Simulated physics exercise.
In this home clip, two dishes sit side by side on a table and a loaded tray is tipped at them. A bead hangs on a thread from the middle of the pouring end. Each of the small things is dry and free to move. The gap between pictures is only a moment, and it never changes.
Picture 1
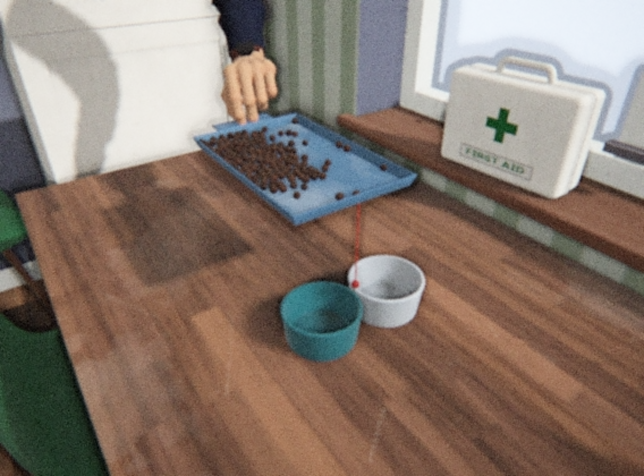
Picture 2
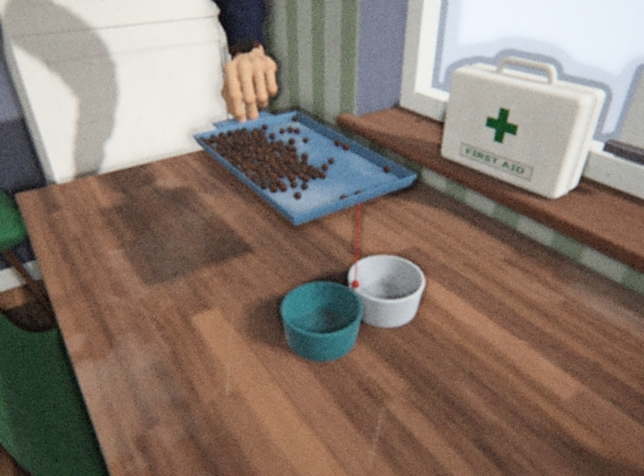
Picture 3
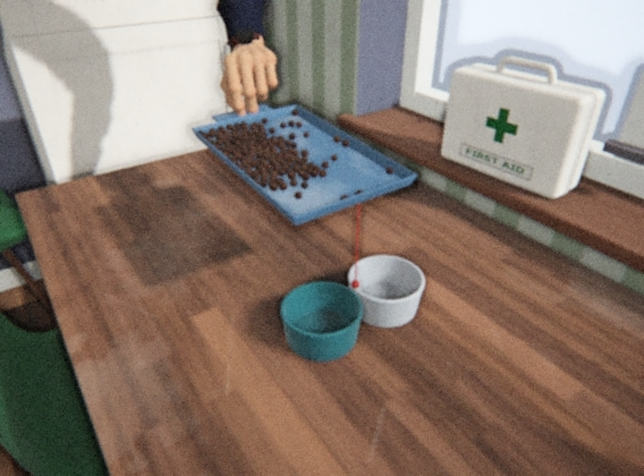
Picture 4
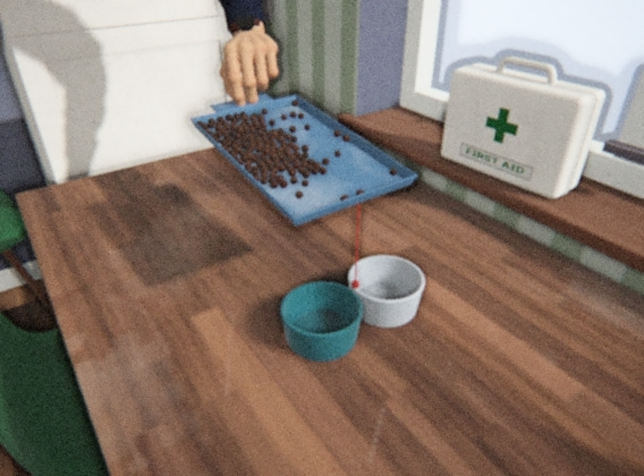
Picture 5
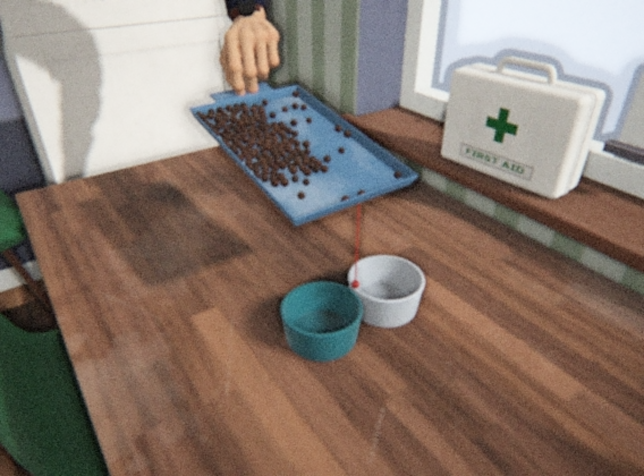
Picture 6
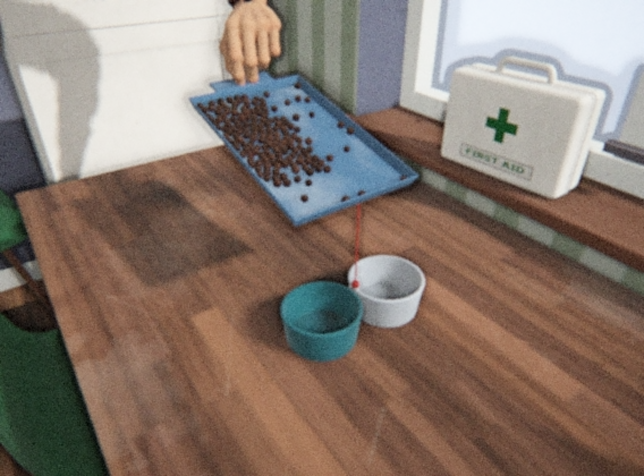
A hand in a dark sleeve holds the far end of a blue tray above a wooden table, seen from above at a fixed angle. Chocolate balls cover the tray, a red bead hangs on a thread by a teal dish and a white dish, and a white first aid case stands at right. The hand slowly raises the tray's far end, and the balls begin shifting.
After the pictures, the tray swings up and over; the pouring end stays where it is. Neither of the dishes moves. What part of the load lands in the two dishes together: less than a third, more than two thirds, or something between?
The way it goes, the dishes gather fewer than one piece in three.
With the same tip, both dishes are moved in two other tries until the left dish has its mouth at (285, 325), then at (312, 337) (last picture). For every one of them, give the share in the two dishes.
Around 30 and around 90 per cent, in that order.
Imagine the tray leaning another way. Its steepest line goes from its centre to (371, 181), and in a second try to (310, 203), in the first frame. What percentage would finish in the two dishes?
Near 50 % and, after that, 40 %.
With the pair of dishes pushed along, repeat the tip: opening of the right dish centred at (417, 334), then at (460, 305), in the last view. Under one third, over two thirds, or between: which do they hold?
Case one, less than a third; case two, below one third.
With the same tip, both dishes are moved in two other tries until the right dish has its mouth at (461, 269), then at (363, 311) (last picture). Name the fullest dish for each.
The one on the left side; the one on the right side.
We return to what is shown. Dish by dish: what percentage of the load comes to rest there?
For the left dish some 20 %, for the right dish some 0 %.
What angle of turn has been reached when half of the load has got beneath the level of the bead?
Roughly 70°.
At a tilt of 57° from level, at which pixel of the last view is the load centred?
The middle of the pieces lands at roughly (346, 205).
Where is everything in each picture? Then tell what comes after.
Corners of the pouring end at (296, 214) and (411, 174), level; middle of the load at (260, 158), chocolate balls; left dish at (345, 342); right dish at (410, 308); bead on its thread at (355, 284), in the first frame.
Corners of the pouring end at (296, 214) and (411, 174), level; middle of the load at (260, 156), in the second frame.
Corners of the pouring end at (296, 214) and (411, 174), tipped barely, level across its low end; middle of the load at (260, 152), a stray few on the move, in the third frame.
Corners of the pouring end at (296, 215) and (412, 174), tipped a little, level across its low end; middle of the load at (260, 146), a small part on the move, in the fourth frame.
Corners of the pouring end at (297, 216) and (412, 174), tipped a little, level across its low end; middle of the load at (261, 140), a small part on the move, in the fifth frame.
Corners of the pouring end at (297, 216) and (413, 175), tipped a little, level across its low end; middle of the load at (263, 136), most on the move; left dish at (345, 342); right dish at (410, 308), in the sixth frame.
Soon after the last picture, tray tipped steeply; about two thirds on the tray; a stray few in the left dish; a stray few in the right dish; about a quarter outside both; a small part in the air.
A little later, tray tipped right over; about a quarter in the left dish; a small part in the right dish; about two thirds outside both; a small part in the air.
Later still, tray tipped past a quarter turn; about a quarter in the left dish; a small part in the right dish; most outside both.
By the end, tray tipped past a quarter turn; about a quarter in the left dish; a small part in the right dish; most outside both.
